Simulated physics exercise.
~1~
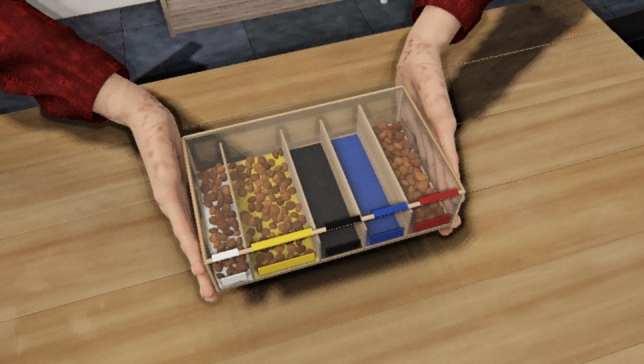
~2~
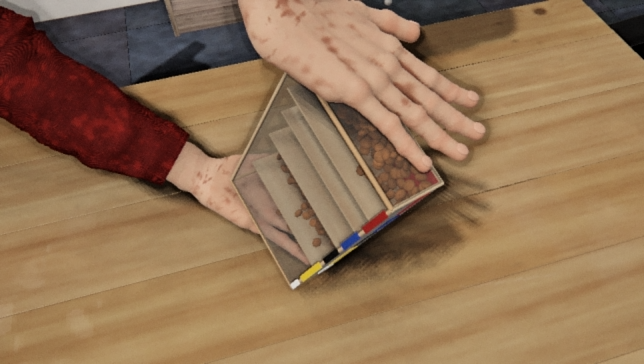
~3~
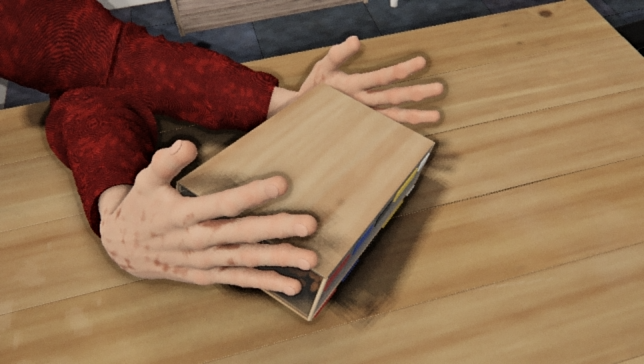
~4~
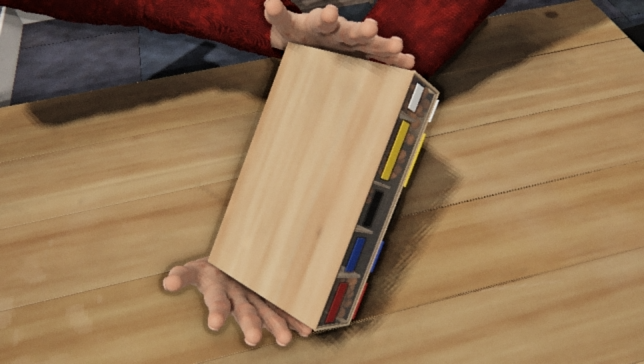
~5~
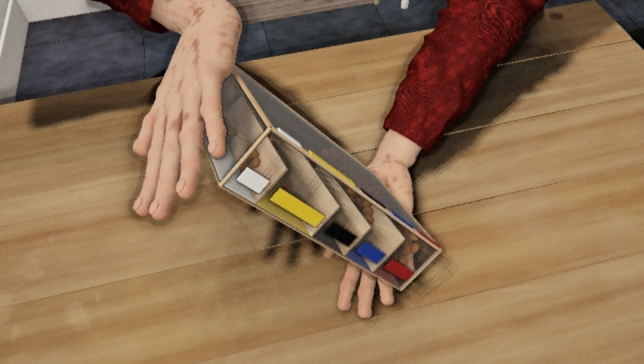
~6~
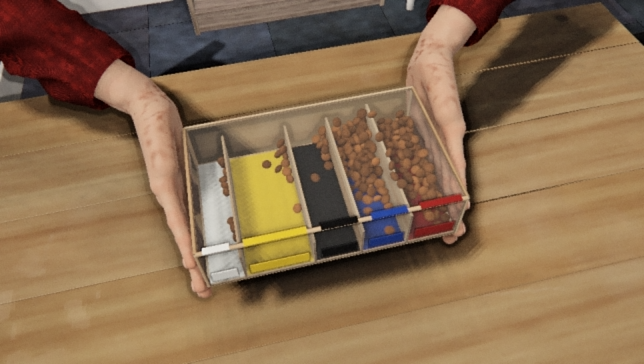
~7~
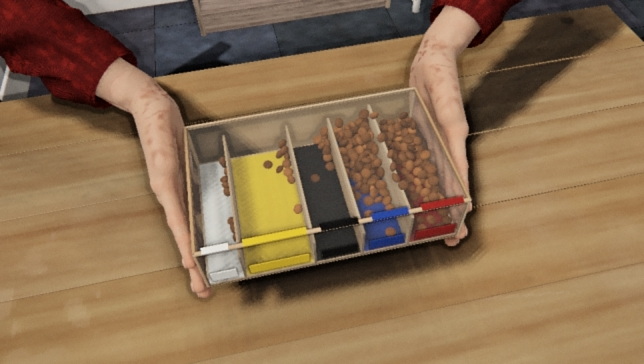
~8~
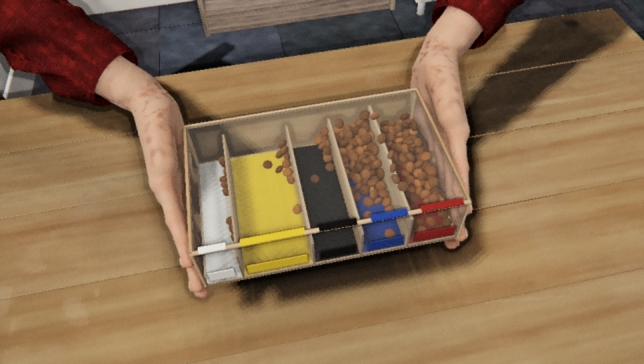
A clear-lidded wooden box of small brown pieces is held between two hands in red sleeves above a wooden table, seen from above. Its five compartments run white, yellow, black, blue and red from left to right, with pieces filling the white, yellow and red ones. The hands tip and turn the box over until its plain wooden underside shows, then keep turning it until the lid faces up again. It ends held still, with most pieces heaped in the blue and red compartments and only a few left in the white, yellow and black.
